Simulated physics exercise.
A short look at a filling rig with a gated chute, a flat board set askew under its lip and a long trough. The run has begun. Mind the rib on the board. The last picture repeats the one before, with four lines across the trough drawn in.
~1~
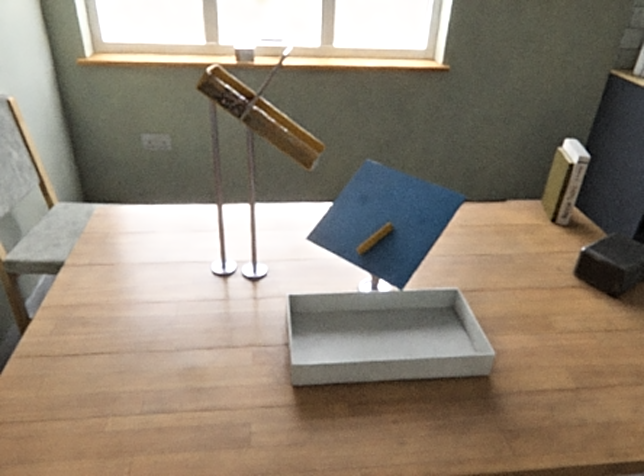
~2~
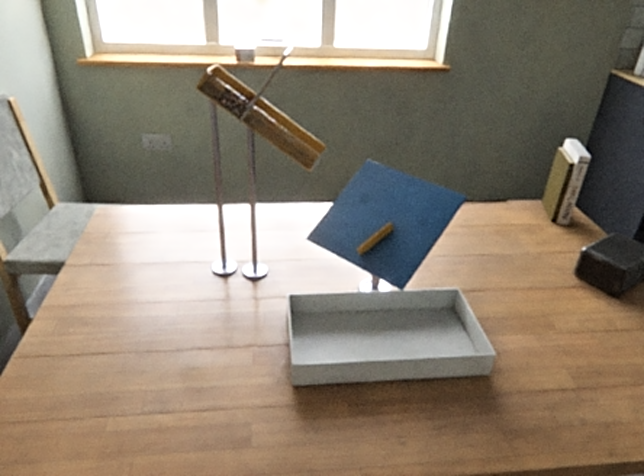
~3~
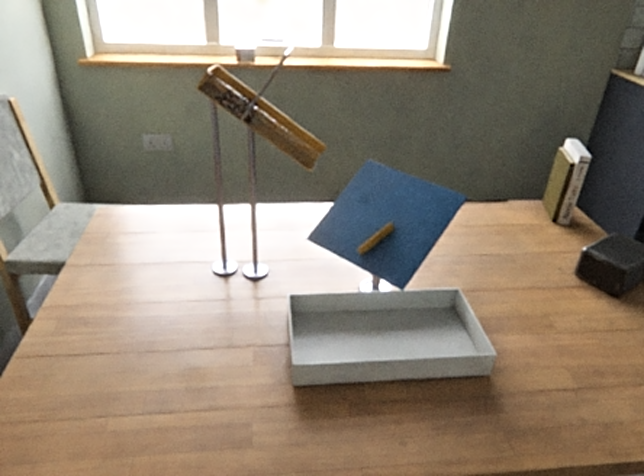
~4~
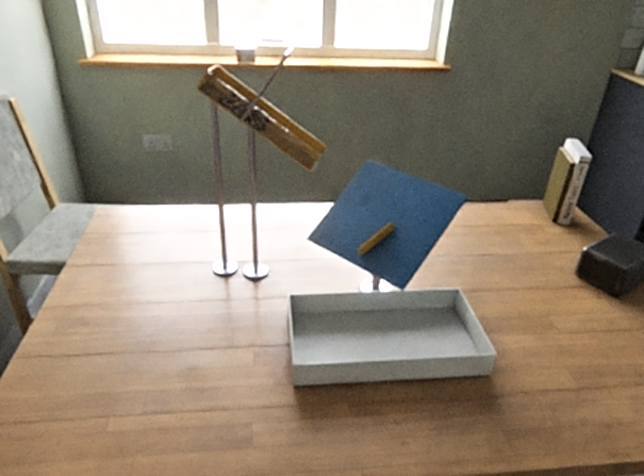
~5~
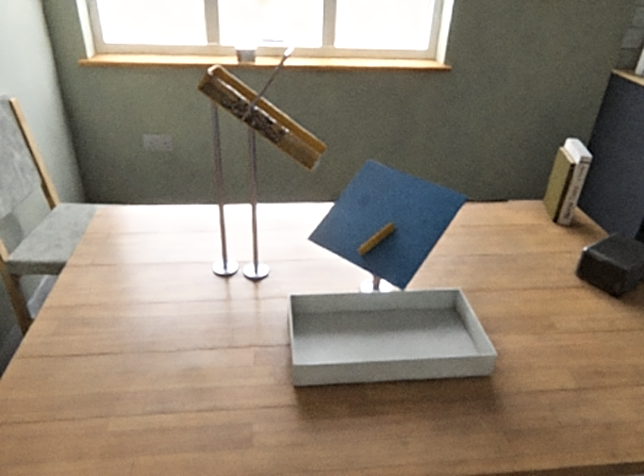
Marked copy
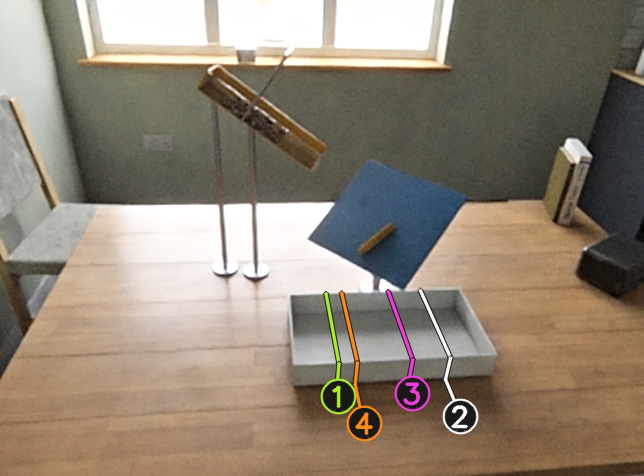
A wooden table holds a tilted board and trough while bits slide partway down a chute.
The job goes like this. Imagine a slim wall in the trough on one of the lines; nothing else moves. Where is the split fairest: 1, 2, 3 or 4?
Go for 1.
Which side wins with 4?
Left.
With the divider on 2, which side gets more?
Left.
On the marked copy, line 1 crosses the front rim at (338, 362); line 2 crosses the front rim at (450, 356); line 3 crosses the front rim at (412, 358); line 4 crosses the front rim at (357, 361).
Choosing 1, of what is caught, about a third on the left of the divider, about two thirds on the right.
Choosing 2, of what is caught, all on the left of the divider, none on the right.
Choosing 3, of what is caught, all on the left of the divider, none on the right.
Choosing 4, of what is caught, all on the left of the divider, none on the right.
